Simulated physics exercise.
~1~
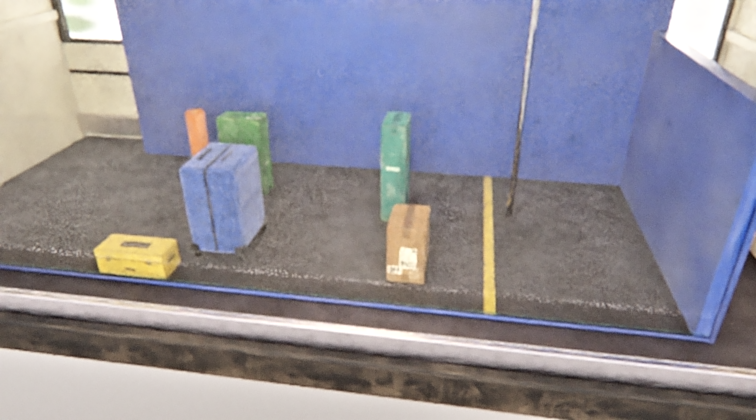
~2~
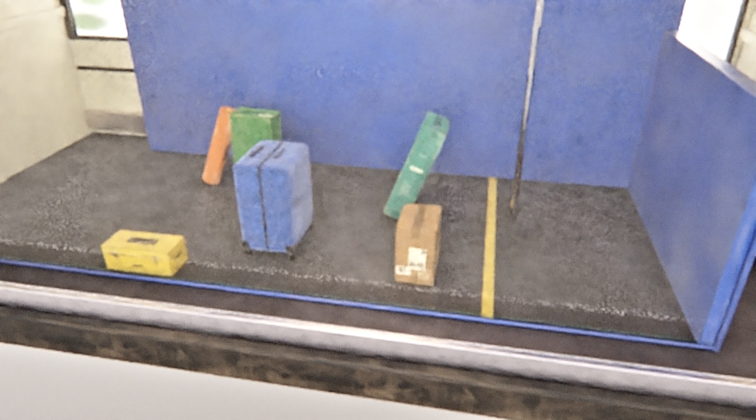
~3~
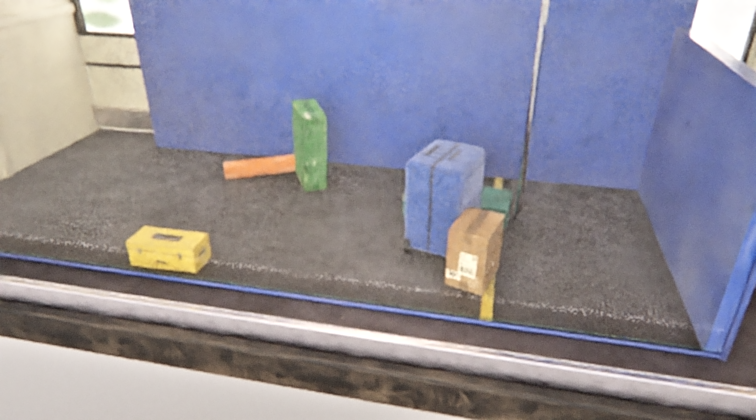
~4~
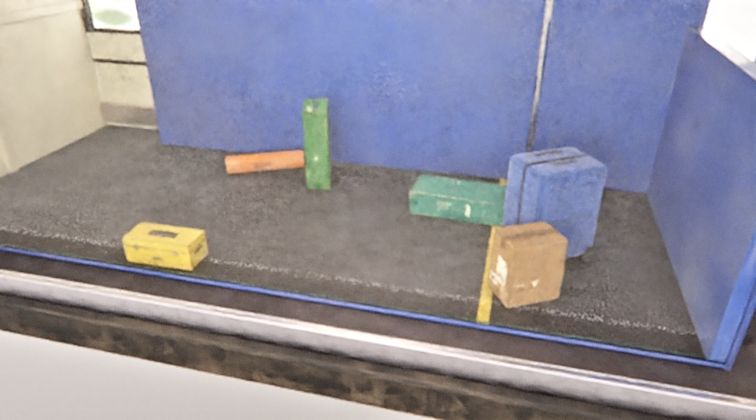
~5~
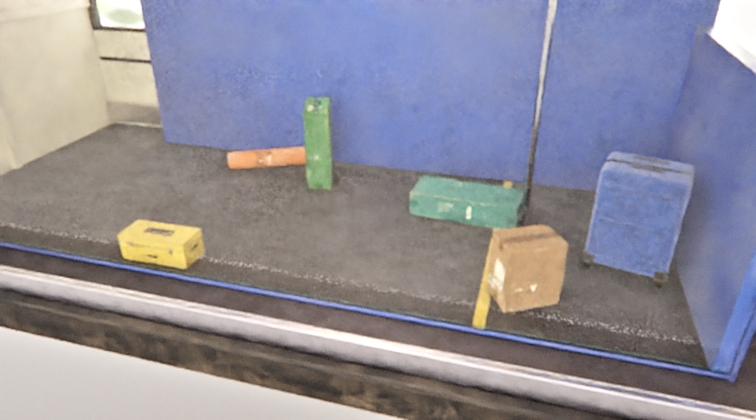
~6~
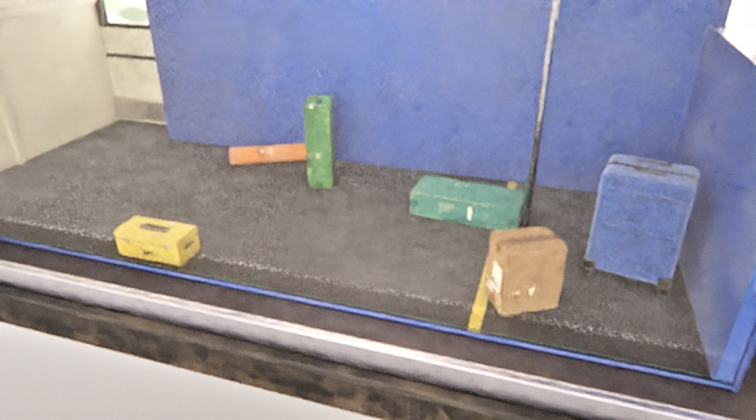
Blue wheeled case rolling right across a bay as orange and teal pieces topple and a brown pack crosses the yellow line.
